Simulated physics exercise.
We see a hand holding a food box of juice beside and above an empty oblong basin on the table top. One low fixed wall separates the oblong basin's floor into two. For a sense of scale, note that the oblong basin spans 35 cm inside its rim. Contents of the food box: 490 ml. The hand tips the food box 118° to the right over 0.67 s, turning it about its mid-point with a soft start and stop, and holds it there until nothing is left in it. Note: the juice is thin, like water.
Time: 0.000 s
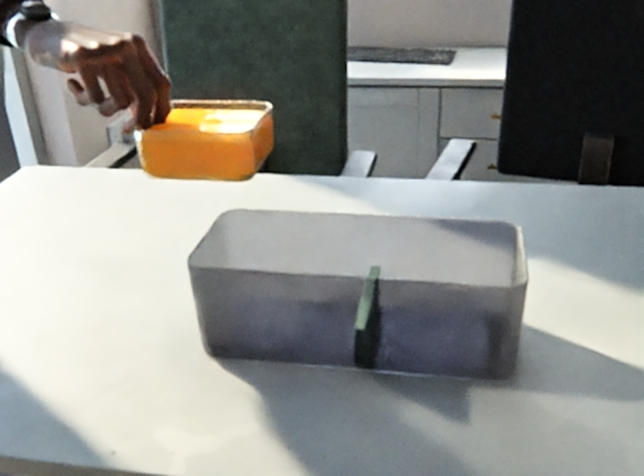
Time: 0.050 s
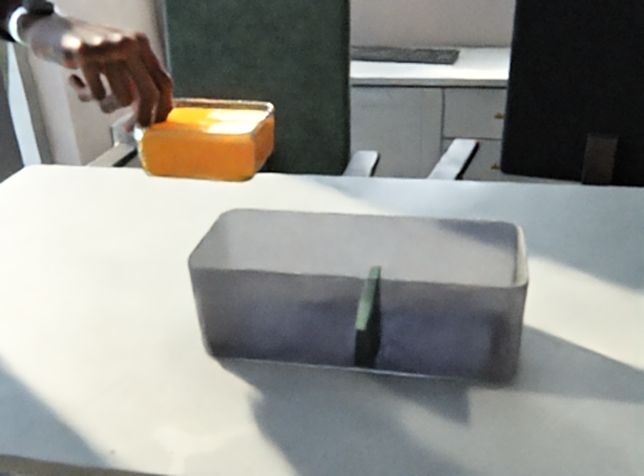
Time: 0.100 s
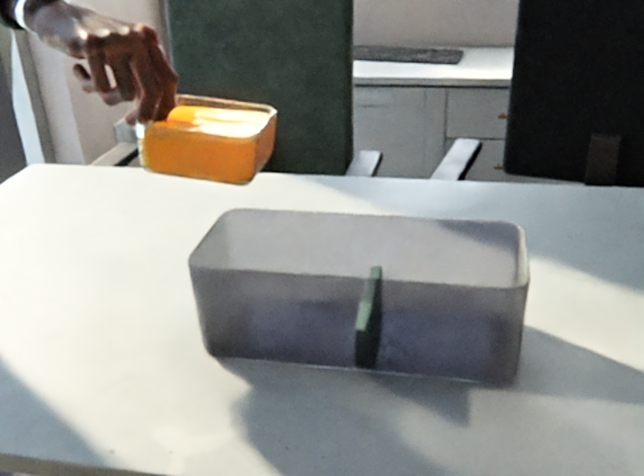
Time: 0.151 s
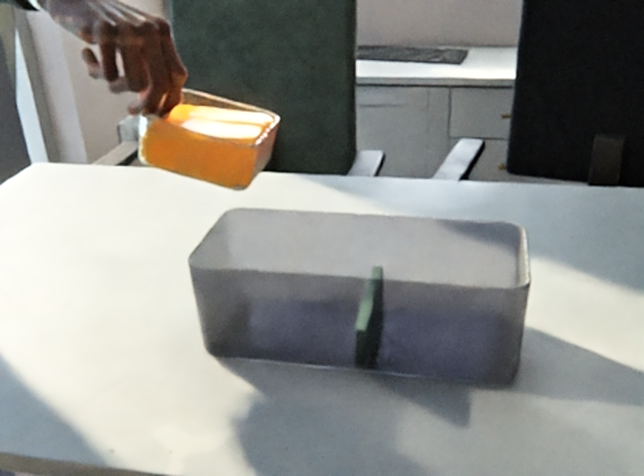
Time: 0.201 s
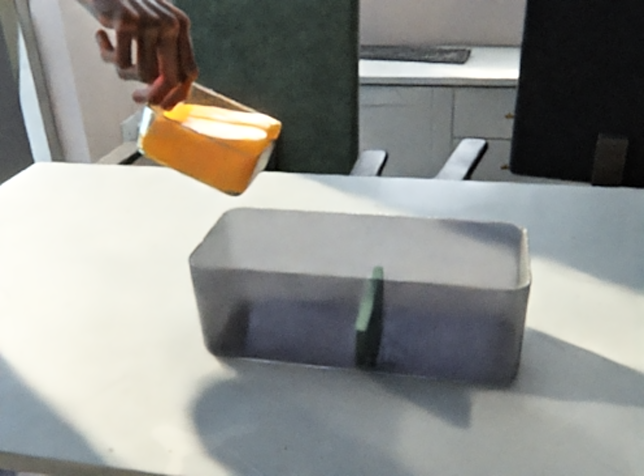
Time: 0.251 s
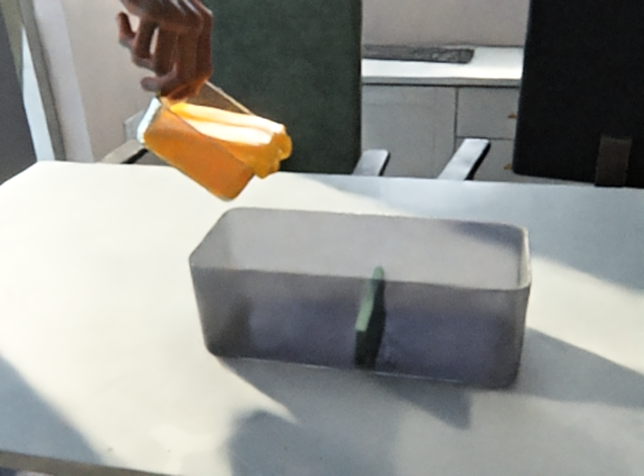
A hand tips a clear box of orange juice rightward until some spills over its edge.
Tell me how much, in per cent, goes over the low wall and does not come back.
I would say about 5 per cent.
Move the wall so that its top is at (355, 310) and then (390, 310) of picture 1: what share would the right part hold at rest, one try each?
15 then 15 %.
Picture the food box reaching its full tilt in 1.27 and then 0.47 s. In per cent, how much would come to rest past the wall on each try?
In turn about 0 and 5 per cent.
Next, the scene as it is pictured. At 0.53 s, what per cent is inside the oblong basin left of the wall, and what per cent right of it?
Around 70 on the left and around 0 on the right.
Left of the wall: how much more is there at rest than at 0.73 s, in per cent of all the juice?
That works out to roughly 1 per cent of the whole.
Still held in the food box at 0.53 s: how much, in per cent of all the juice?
Near 6 in a hundred.
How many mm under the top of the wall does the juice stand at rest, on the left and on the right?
Near 32 mm for the left and near 50 mm for the right.
Then, 0.53 s in, the tilt is 105° and 6 per cent is still to pour, 71 is left of the wall and 0 right of it.
Then, 0.73 s in, the tilt is 118° and 0 per cent is still to pour, 91 is left of the wall and 4 right of it.
Then, 0.94 s in, the tilt is 118° and 0 per cent is still to pour, 92 is left of the wall and 5 right of it.
Then, 1.17 s in, the tilt is 118° and 0 per cent is still to pour, 92 is left of the wall and 5 right of it.
Finally, 92 per cent lies left of the wall, 5 right of it and 3 outside.
